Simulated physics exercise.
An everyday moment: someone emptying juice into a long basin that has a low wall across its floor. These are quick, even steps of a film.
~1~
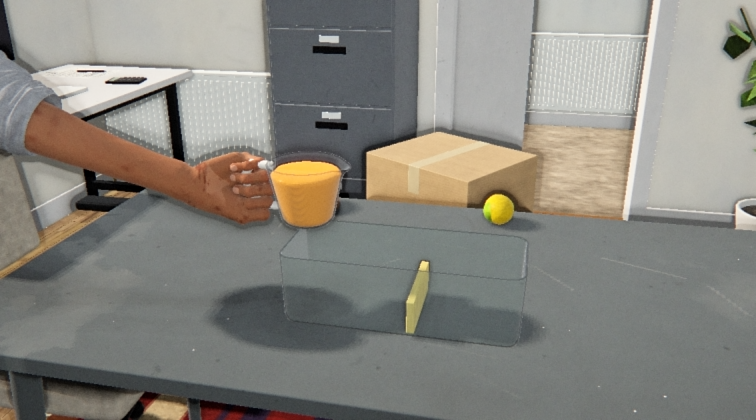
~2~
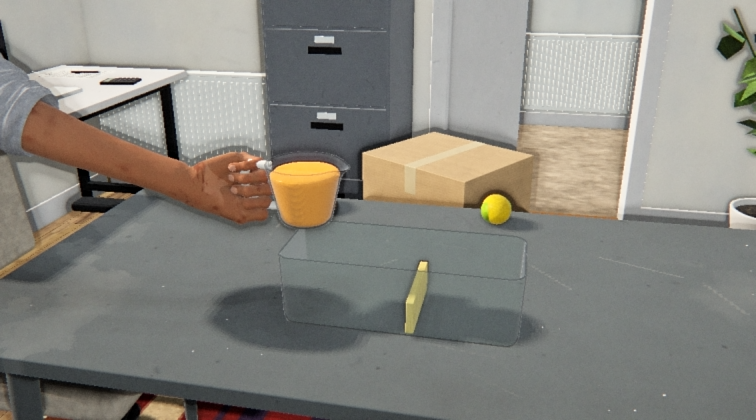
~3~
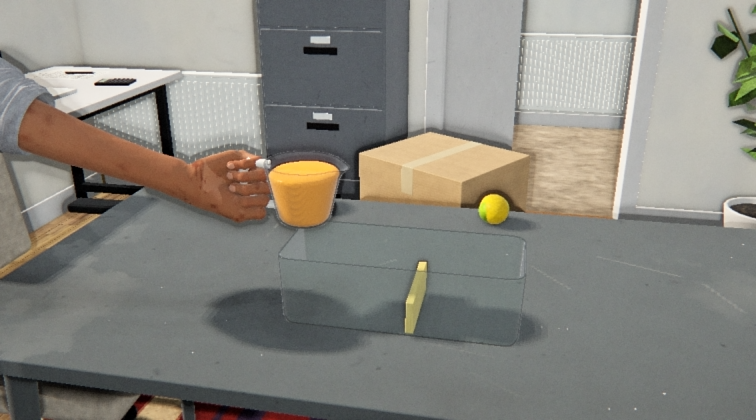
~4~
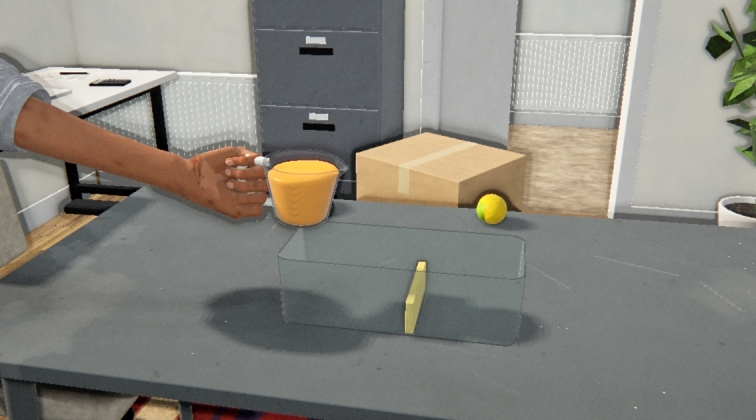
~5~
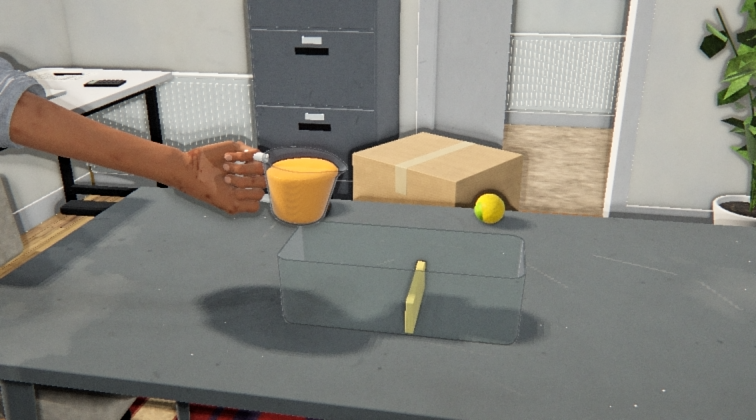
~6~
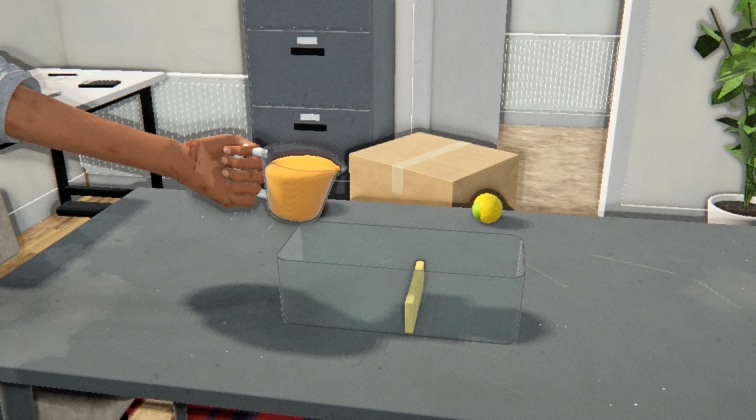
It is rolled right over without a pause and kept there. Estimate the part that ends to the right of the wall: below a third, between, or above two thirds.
The share right of the wall is under a third.
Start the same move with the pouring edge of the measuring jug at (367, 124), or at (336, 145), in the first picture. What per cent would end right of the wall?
First some 85, then 5 per cent.
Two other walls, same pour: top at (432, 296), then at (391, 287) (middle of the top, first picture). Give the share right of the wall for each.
Roughly 10 per cent, and 90 per cent.
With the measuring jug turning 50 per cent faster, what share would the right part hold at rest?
Some 35 per cent.
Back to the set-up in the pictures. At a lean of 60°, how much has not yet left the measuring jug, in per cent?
Roughly 70 in a hundred.
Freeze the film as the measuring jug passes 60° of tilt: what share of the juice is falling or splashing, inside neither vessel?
About 20 per cent.
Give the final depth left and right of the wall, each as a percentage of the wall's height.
Near 30 on the left, 0 on the right.
A moment on, the measuring jug is tipped part way and 69 per cent is still to pour, 10 is left of the wall and 0 right of it.
Next, the measuring jug is tipped on its side and 12 per cent is still to pour, 61 is left of the wall and 7 right of it.
Then the measuring jug is tipped right over and 0 per cent is still to pour, 88 is left of the wall and 11 right of it.
Later the measuring jug is tipped right over and 0 per cent is still to pour, 88 is left of the wall and 12 right of it.
Finally, 88 per cent lies left of the wall, 12 right of it and 1 outside.
